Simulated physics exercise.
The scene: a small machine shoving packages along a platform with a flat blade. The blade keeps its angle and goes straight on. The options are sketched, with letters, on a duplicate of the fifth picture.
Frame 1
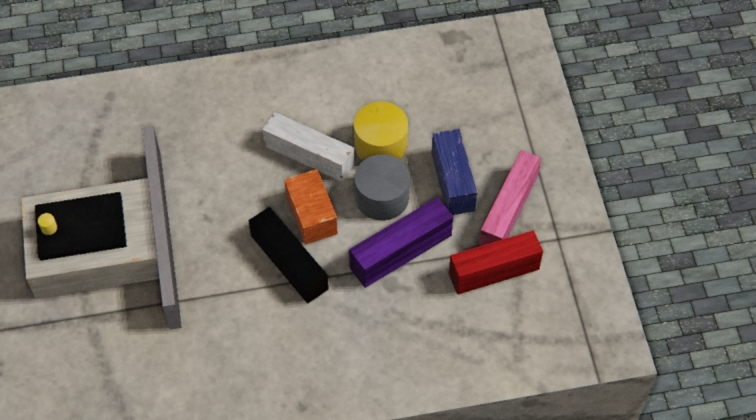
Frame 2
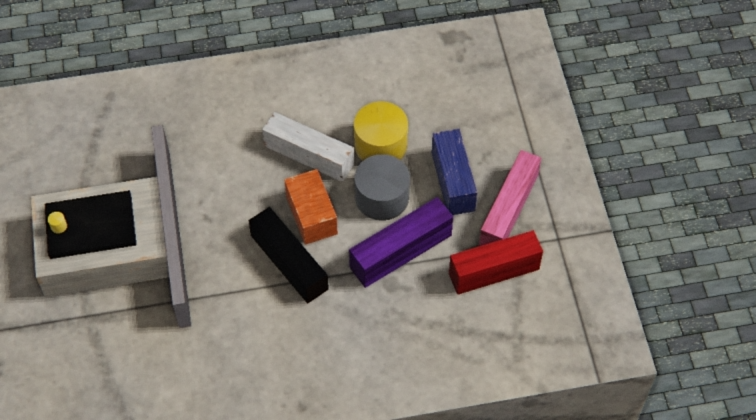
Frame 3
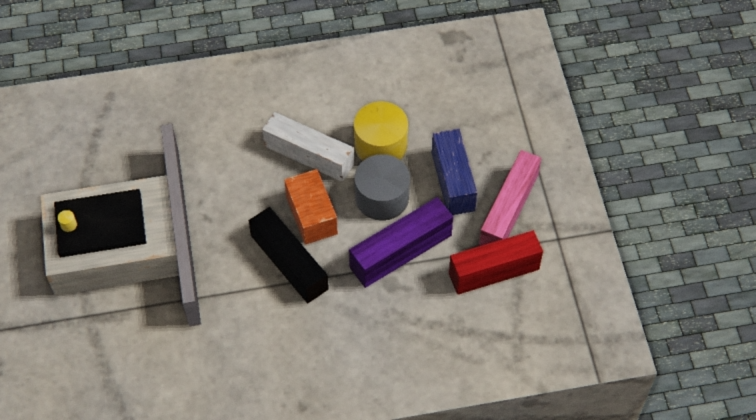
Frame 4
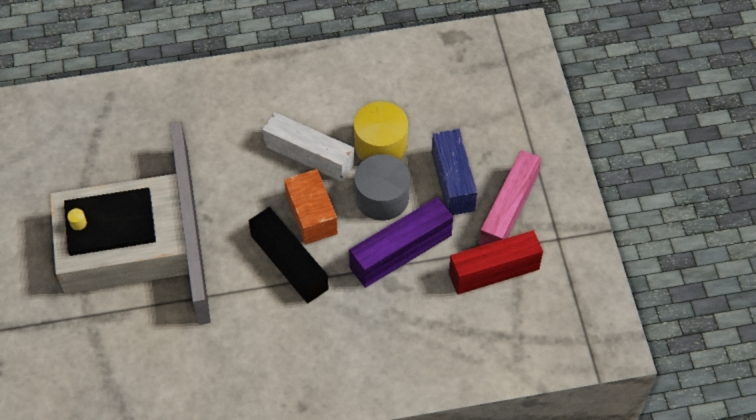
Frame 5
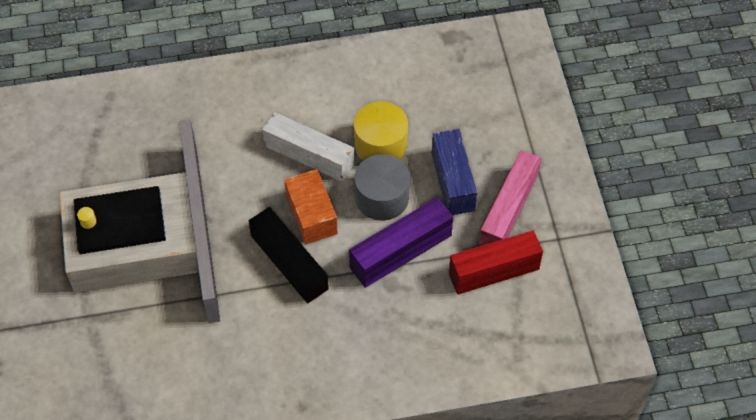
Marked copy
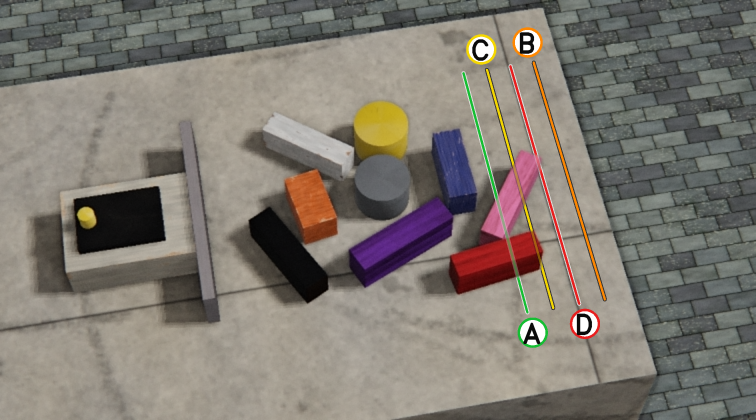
At first, a small machine with a flat upright blade sits at the left of a stone platform, apart from a cluster of colourful blocks and two canisters. It then creeps steadily right, narrowing the gap, while the packages stay still and untouched by the blade.
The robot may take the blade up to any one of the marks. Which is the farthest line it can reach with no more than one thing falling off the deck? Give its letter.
A.
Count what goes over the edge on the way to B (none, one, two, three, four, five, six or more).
Six or more.
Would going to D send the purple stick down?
By then, yes.
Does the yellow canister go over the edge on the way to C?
No.
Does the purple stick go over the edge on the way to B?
Yes.
On the marked copy, A at (494, 187); B at (567, 175); C at (518, 183); D at (543, 179).
Taking A. A third of the way, robot (234, 201); white bar (337, 143); black stick (332, 248).
Two thirds of the way, robot (340, 184); pink stick (519, 202); blue bar (498, 140).
When it is over, robot (424, 171); pink stick (599, 191); blue bar (573, 126); none fallen.
As for the rest, B drops seven; C drops two; D drops six.
